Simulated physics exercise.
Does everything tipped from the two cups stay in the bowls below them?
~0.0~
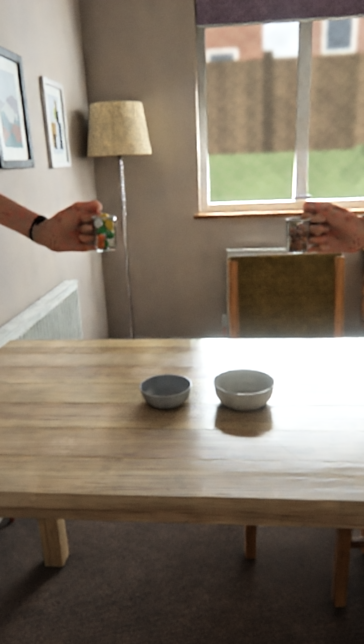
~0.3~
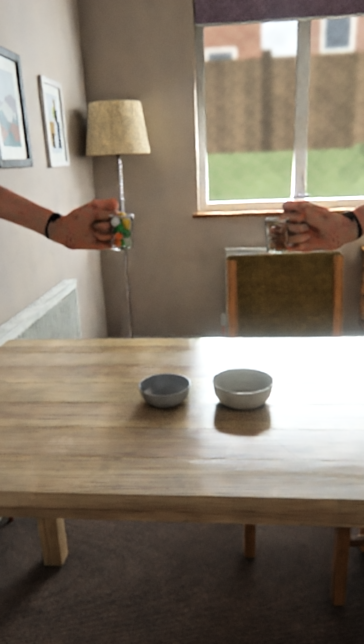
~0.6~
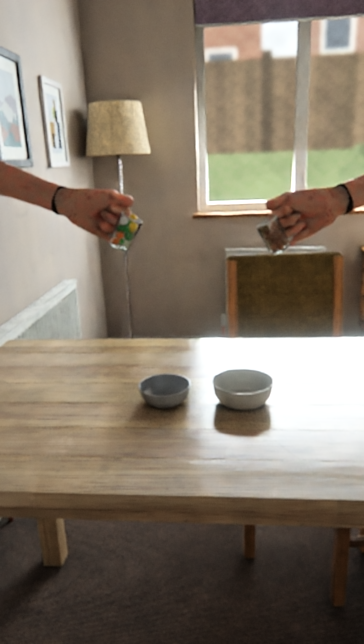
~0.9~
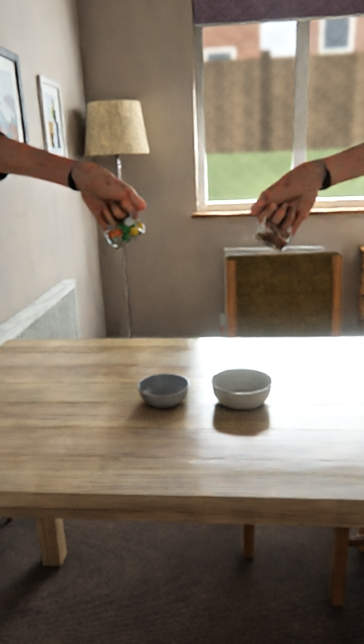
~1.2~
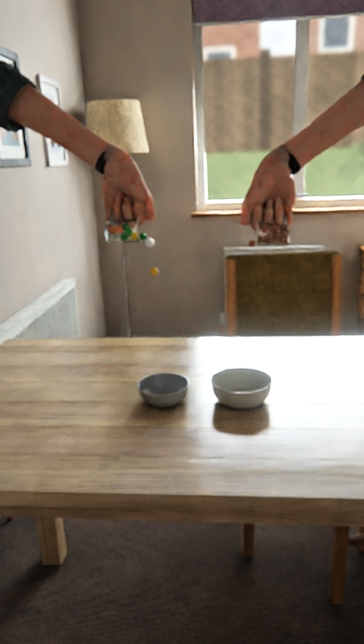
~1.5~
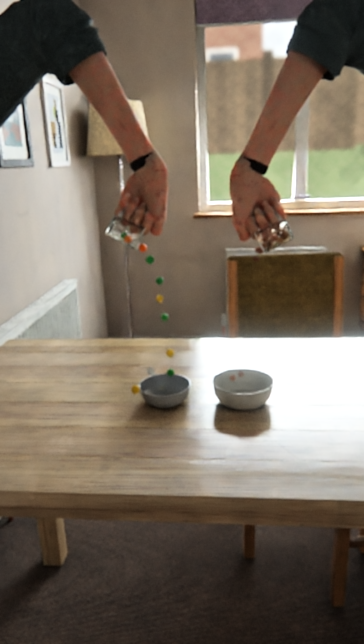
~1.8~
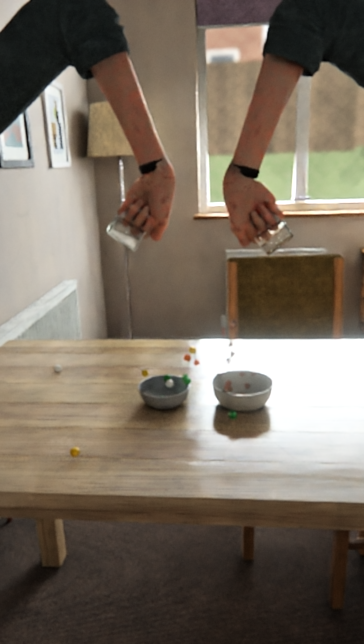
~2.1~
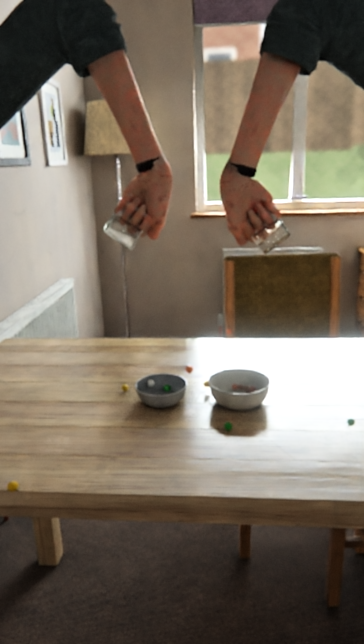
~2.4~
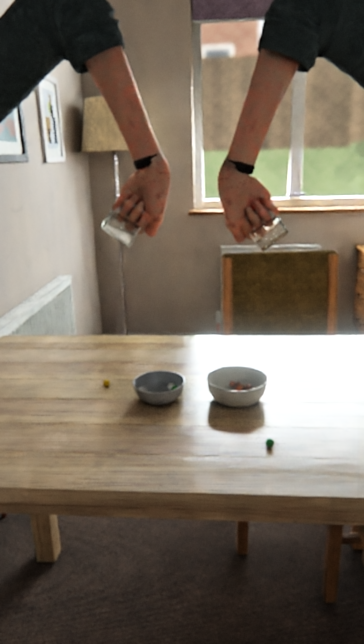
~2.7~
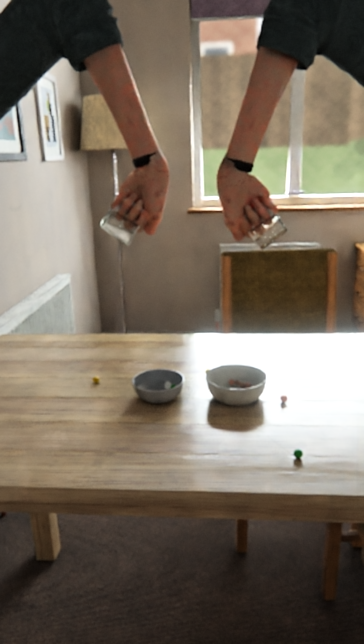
No, the left bowl loses some of its colourful pieces onto and across the table. The right bowl keeps all of the pieces from its own cup.
Two hands tipping clear cups high above two bowls, colourful pieces bouncing out of the left bowl, the right bowl keeping its share.
